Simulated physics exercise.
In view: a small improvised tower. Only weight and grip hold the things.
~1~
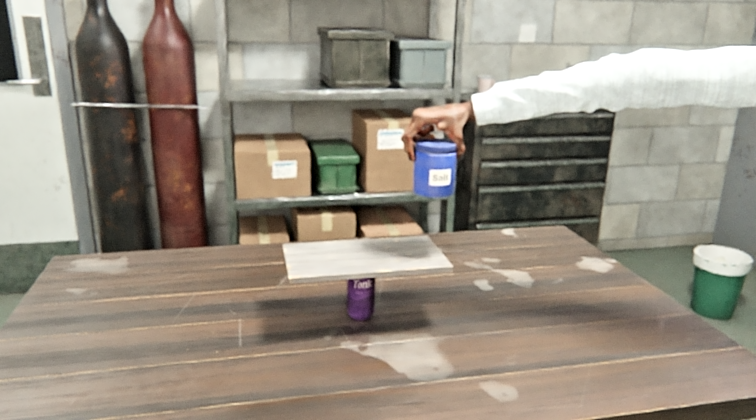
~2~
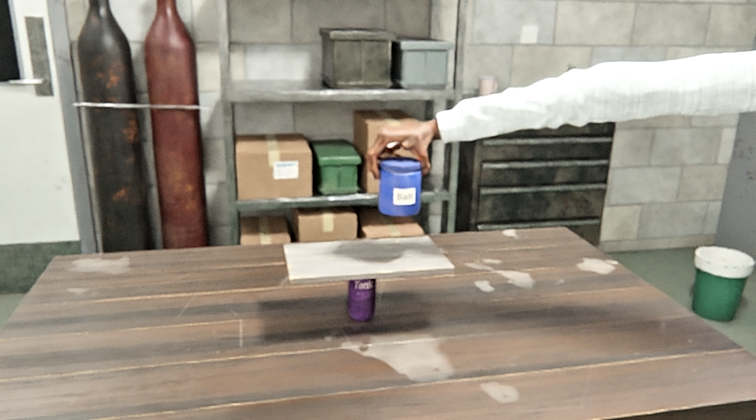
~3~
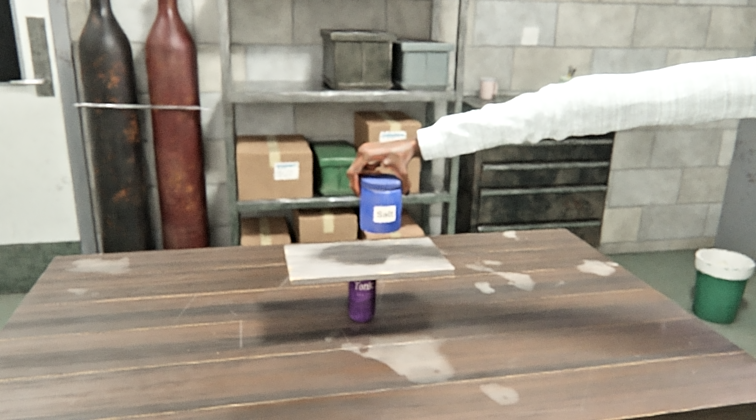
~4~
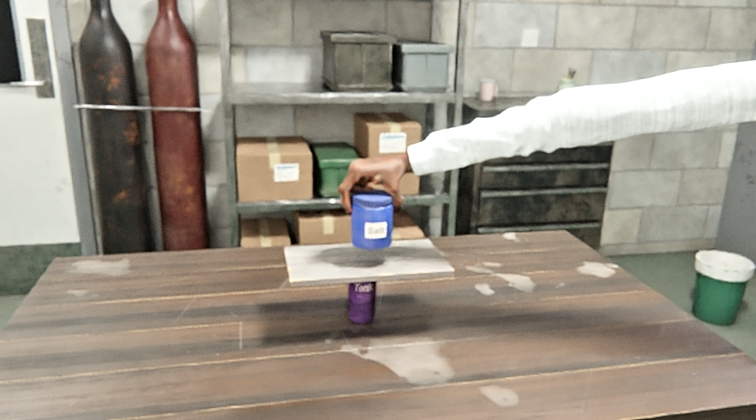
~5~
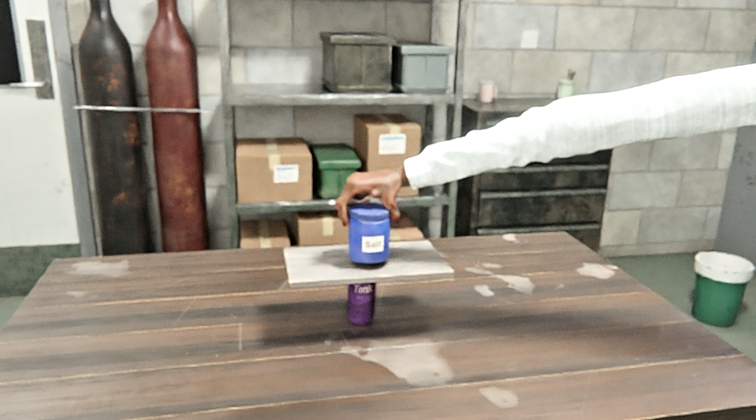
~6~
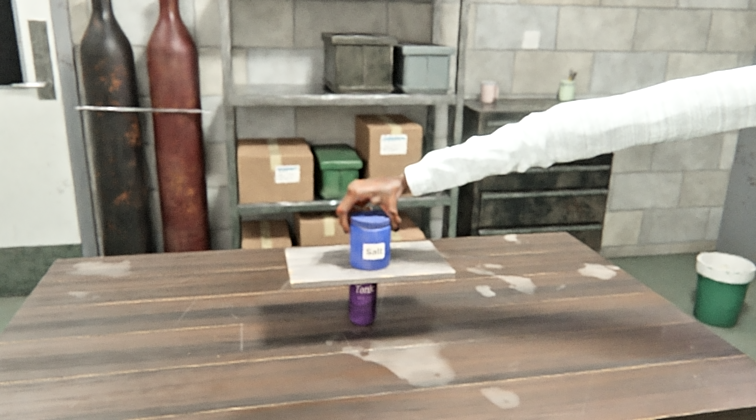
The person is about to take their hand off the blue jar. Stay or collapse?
The stack keeps its balance.
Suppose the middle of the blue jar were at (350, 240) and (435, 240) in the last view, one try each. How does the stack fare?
In the first case it stays up; in the second case it comes apart.
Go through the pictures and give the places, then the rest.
In the first frame, on its way; blue jar (435, 167); purple can (361, 288).
In the second frame, on its way; blue jar (400, 186); purple can (362, 289).
In the third frame, on its way; blue jar (381, 203); purple can (362, 290).
In the fourth frame, on its way; blue jar (372, 219); purple can (362, 292).
In the fifth frame, on its way; blue jar (369, 232); purple can (362, 293).
In the sixth frame, in place under the hand; blue jar (370, 239); purple can (363, 294).
Then, 0.40 s on from there, no change.
Then, 1.10 s on from there, blue jar resting near (370, 240).
In the end, all 3 unmoved. At the end, from the last picture's camera, blue jar near (370, 240). The stack holds.
